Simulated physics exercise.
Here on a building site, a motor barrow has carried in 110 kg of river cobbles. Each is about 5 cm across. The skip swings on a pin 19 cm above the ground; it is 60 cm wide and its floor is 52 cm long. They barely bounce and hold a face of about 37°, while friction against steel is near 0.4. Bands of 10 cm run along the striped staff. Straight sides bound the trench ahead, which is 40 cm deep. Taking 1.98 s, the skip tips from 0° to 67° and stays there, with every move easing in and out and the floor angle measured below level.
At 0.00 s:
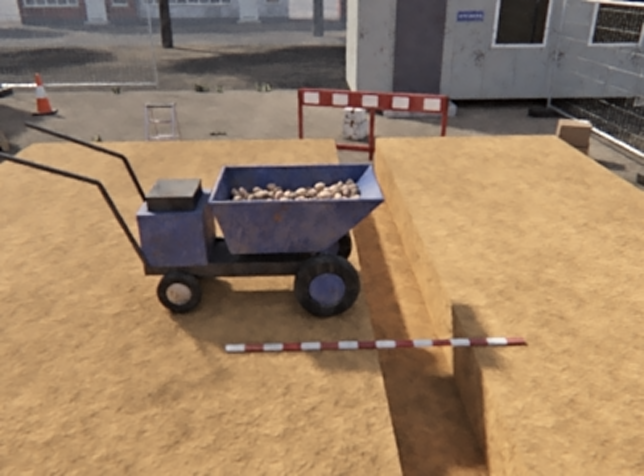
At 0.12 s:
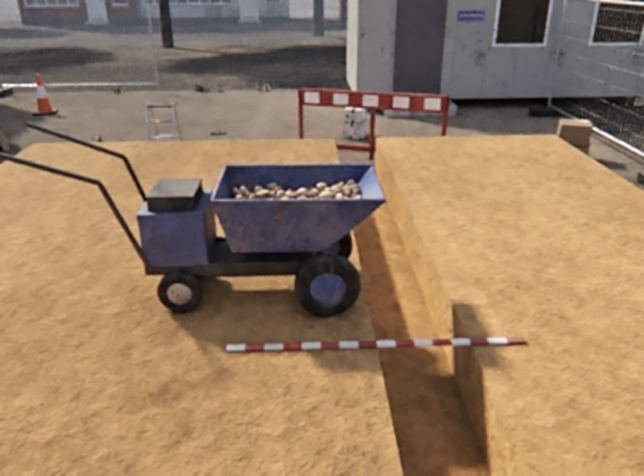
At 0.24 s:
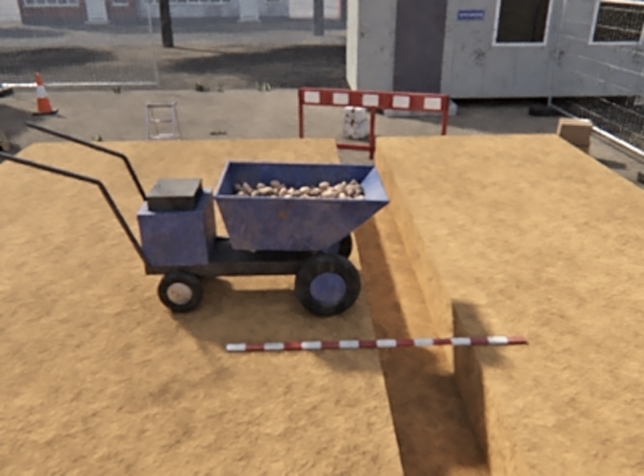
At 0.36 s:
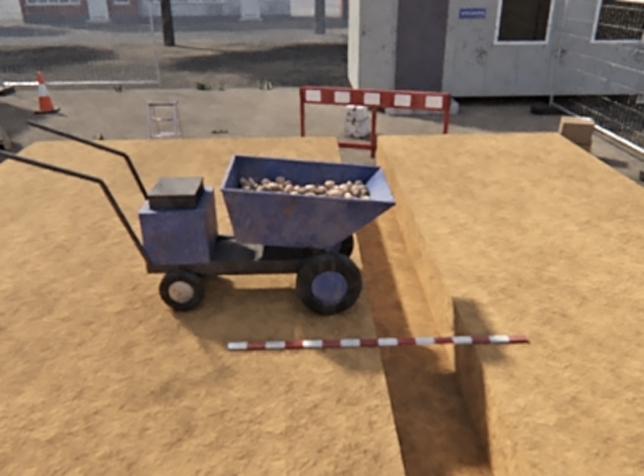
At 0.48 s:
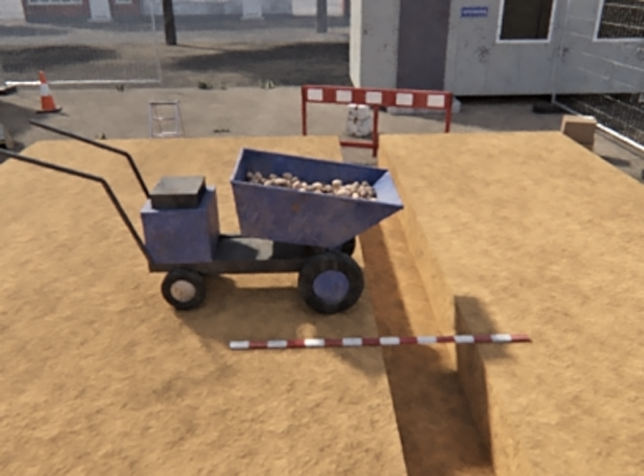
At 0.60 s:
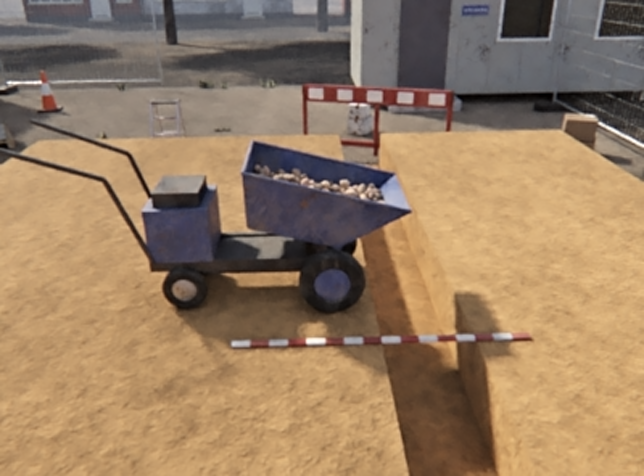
A blue skip loaded with stones tilts gradually to the right on a stationary motor barrow.
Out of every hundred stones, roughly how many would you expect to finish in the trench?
Close to 66 in every hundred.
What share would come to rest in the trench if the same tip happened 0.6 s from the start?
About 45 percent, I'd say.
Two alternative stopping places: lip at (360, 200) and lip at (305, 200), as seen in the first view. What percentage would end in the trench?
That gives roughly 100 per cent and roughly 100 per cent.
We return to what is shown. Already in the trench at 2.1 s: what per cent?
I'd say near 20 per cent at that time.
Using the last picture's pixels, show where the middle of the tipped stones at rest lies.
(435, 325).
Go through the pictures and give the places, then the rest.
In the first frame, the skip is at 0°, its lip at (384, 200); the top of the load is at (323, 191).
In the second frame, the skip is at 1°, its lip at (386, 200); the top of the load is at (313, 191); the stones move at 0.1 m/s on average.
In the third frame, the skip is at 3°, its lip at (389, 202); the top of the load is at (305, 191); the stones move at 0.2 m/s on average.
In the fourth frame, lip at (396, 204), floor tilted 6°, highest stones at (276, 188); the stones move at 0.2 m/s on average.
In the fifth frame, lip at (404, 207), floor tilted 10°, highest stones at (271, 182); the stones move at 0.3 m/s on average.
In the sixth frame, the skip is at 15°, its lip at (412, 212); the top of the load is at (271, 175); the stones move at 0.3 m/s on average.
After 1.5 s the floor is at 56°; 100 % in the skip; the foremost stones are at (423, 247).
After 2.1 s the floor is at 67°; 58 % in the skip, 22 % in the trench, 20 % past the trench; the foremost stones are at (498, 282).
After 2.4 s the floor is at 67°; 25 % in the skip, 40 % in the trench, 35 % past the trench; the foremost stones are at (531, 274).
After 4.4 s the floor is at 67°; 0 % in the skip, 66 % in the trench, 34 % past the trench; the foremost stones are at (548, 281).
